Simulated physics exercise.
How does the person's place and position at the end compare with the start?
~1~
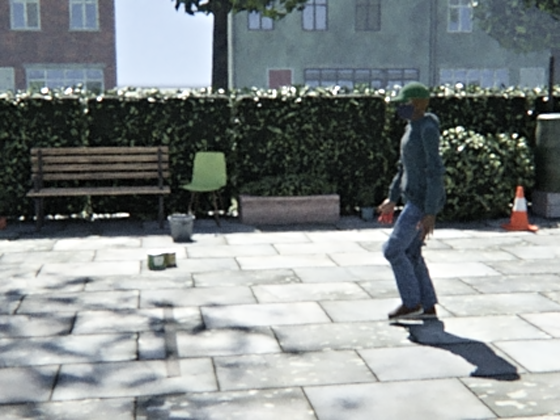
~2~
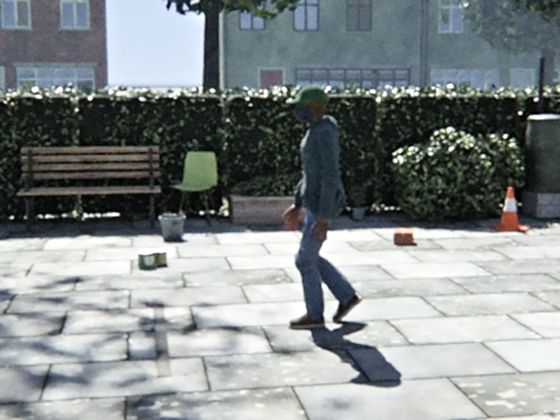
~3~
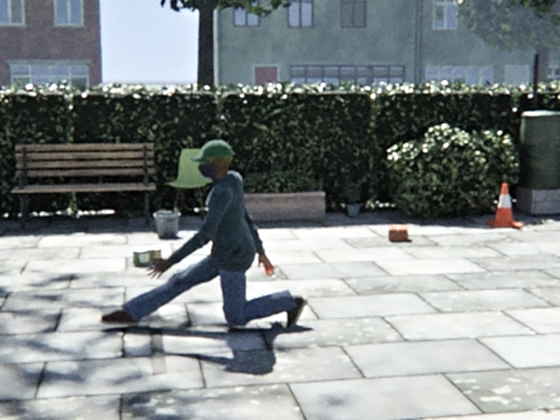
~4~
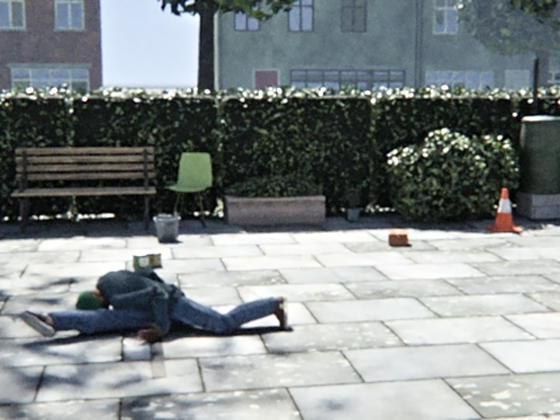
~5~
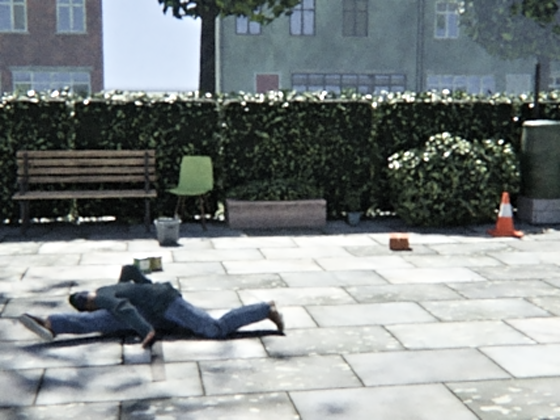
At the start the person is upright and walking on the right side of the view, in front of the hedge. By the end they are lying sprawled on the paving at the left, nearer the viewer and in front of the bench.
